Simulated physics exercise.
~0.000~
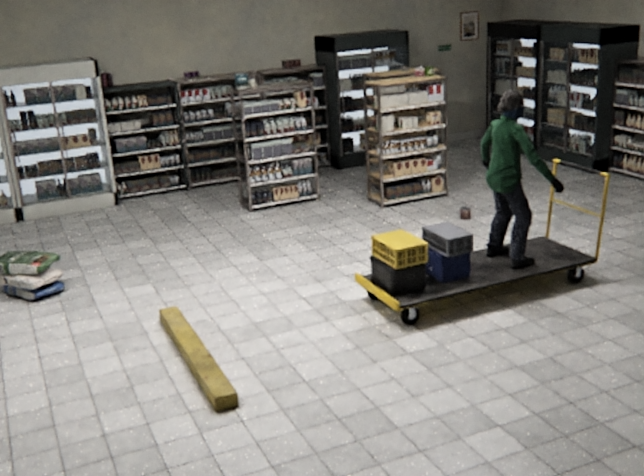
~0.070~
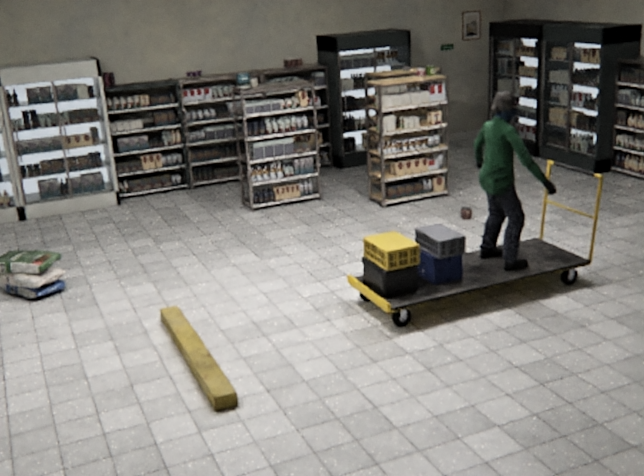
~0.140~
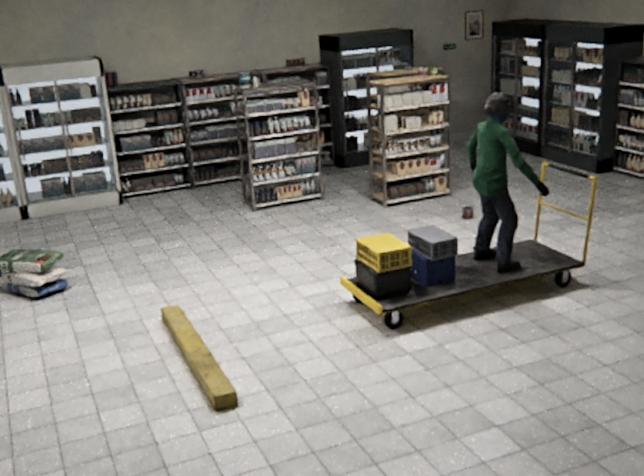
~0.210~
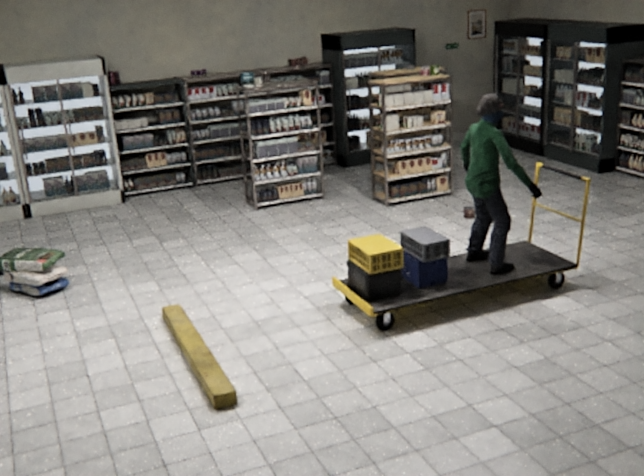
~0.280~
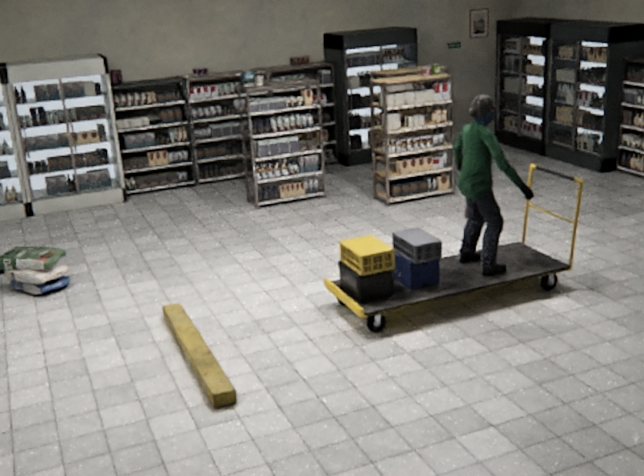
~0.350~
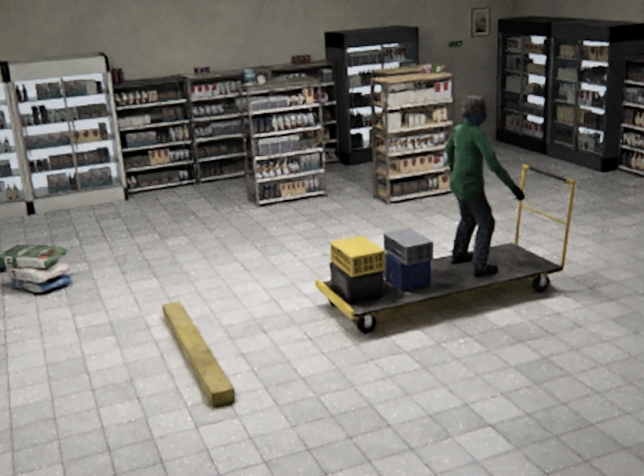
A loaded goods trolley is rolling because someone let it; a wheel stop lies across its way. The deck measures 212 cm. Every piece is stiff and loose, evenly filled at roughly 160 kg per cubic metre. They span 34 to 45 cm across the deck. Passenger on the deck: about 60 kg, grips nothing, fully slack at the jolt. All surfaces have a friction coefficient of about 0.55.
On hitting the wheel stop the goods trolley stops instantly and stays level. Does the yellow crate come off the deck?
No, outcome: On.
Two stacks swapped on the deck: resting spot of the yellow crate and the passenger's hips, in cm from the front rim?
The yellow item would rest 60 centimetres behind the rim, with the hips 90 centimetres behind.
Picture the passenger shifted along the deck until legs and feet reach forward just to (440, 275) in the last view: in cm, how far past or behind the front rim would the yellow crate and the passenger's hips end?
Neither reaches the rim: The yellow item rests 10 cm behind, the hips 60 cm behind.
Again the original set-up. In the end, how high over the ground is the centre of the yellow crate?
60 cm.
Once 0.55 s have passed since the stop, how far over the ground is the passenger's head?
About 80 cm above the ground.
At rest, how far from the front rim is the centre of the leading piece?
10 cm behind.
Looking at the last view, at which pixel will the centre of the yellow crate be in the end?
Resting point approx. (202, 287).
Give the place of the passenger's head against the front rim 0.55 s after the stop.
The head is roughly 110 cm back from the front rim.
The wheels strike at 1.42 s.
After 1.97 s the yellow crate is 12 cm behind the rim, tilted 0°, near (202, 287) in the last picture's view.
After 2.42 s the yellow crate is 12 cm behind the rim, tilted 0°, near (202, 287) in the last picture's view.
Final state at 3.6 s, nothing is past the rim; behind it, grey crate, yellow crate, blue parcel, black suitcase and the passenger's hips.
